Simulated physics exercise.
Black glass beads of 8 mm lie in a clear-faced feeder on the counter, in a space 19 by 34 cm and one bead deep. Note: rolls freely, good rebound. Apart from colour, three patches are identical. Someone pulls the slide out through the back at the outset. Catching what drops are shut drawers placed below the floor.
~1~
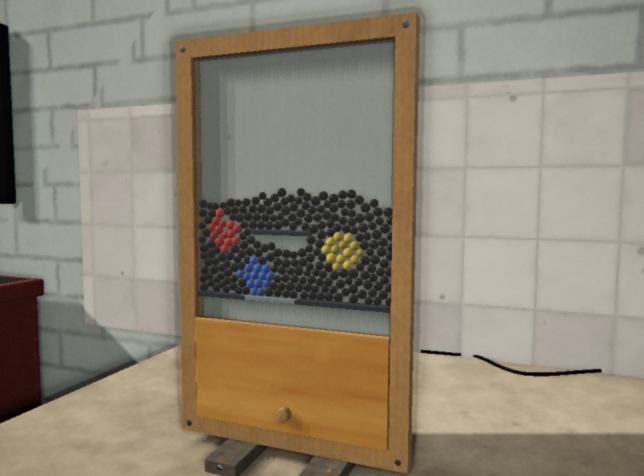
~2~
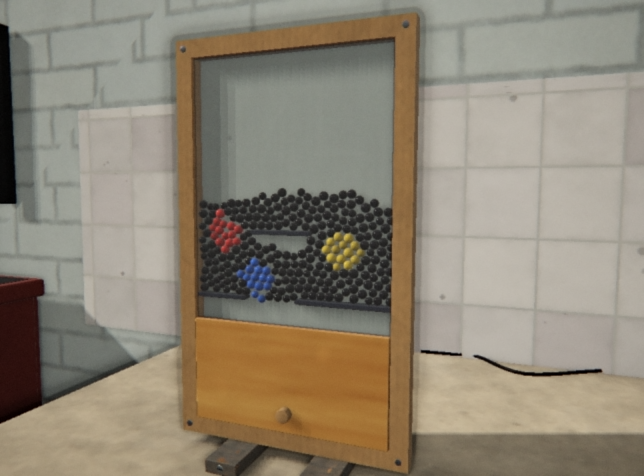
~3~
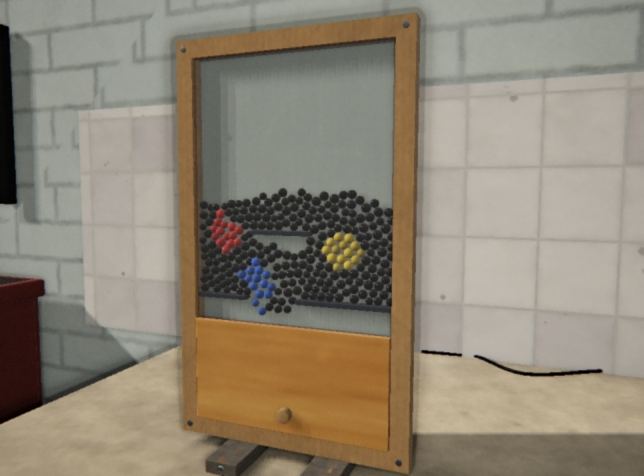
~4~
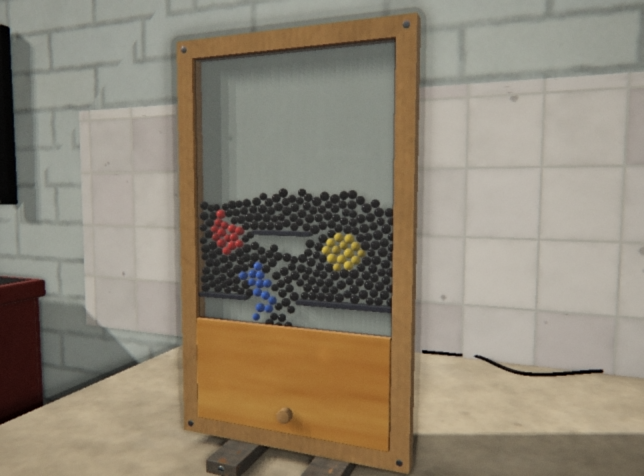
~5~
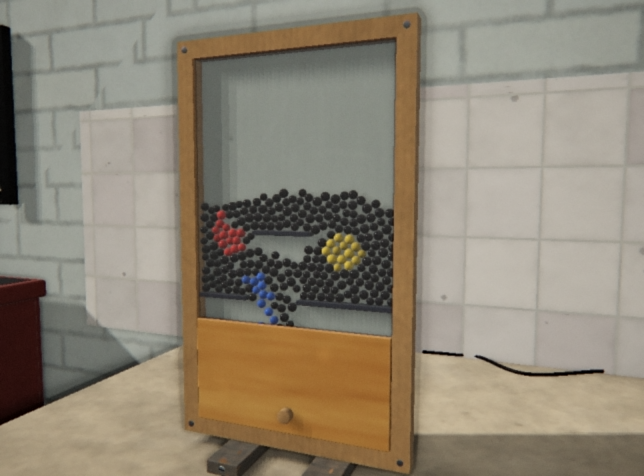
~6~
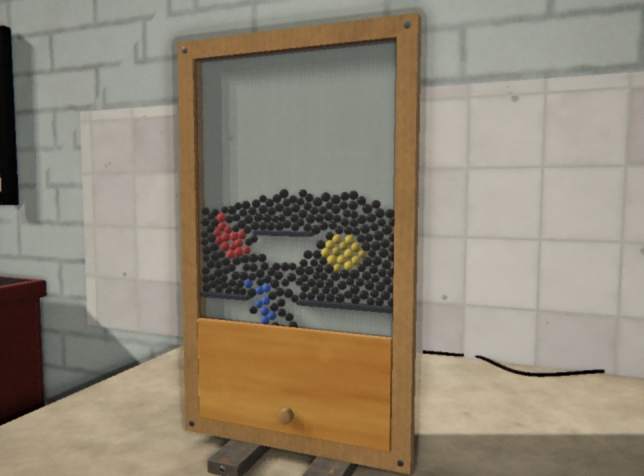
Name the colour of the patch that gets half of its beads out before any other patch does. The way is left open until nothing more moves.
The blue patch gets there first.
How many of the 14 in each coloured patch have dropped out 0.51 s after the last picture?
Tally by patch: Blue = 14, red = 14, yellow = 10.
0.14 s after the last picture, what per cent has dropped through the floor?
By that time around 25 per cent has passed out below.
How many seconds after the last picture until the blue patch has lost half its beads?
Time: Close to 0.0 s.
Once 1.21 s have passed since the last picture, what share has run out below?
80 per cent, give or take.
Then, 0.14 s after the last picture, 25 % are out; out of 14, blue 14, red 0, yellow 0.
Then, 0.50 s after the last picture, 65 % are out; out of 14, blue 14, red 14, yellow 10.
Then, 1.21 s after the last picture, 80 % are out; out of 14, blue 14, red 14, yellow 14.
All still 2.6 s after it, 85 % are out; out of 14, blue 14, red 14, yellow 14; half out at blue 0.03 s, red 0.22 s, yellow 0.39 s.
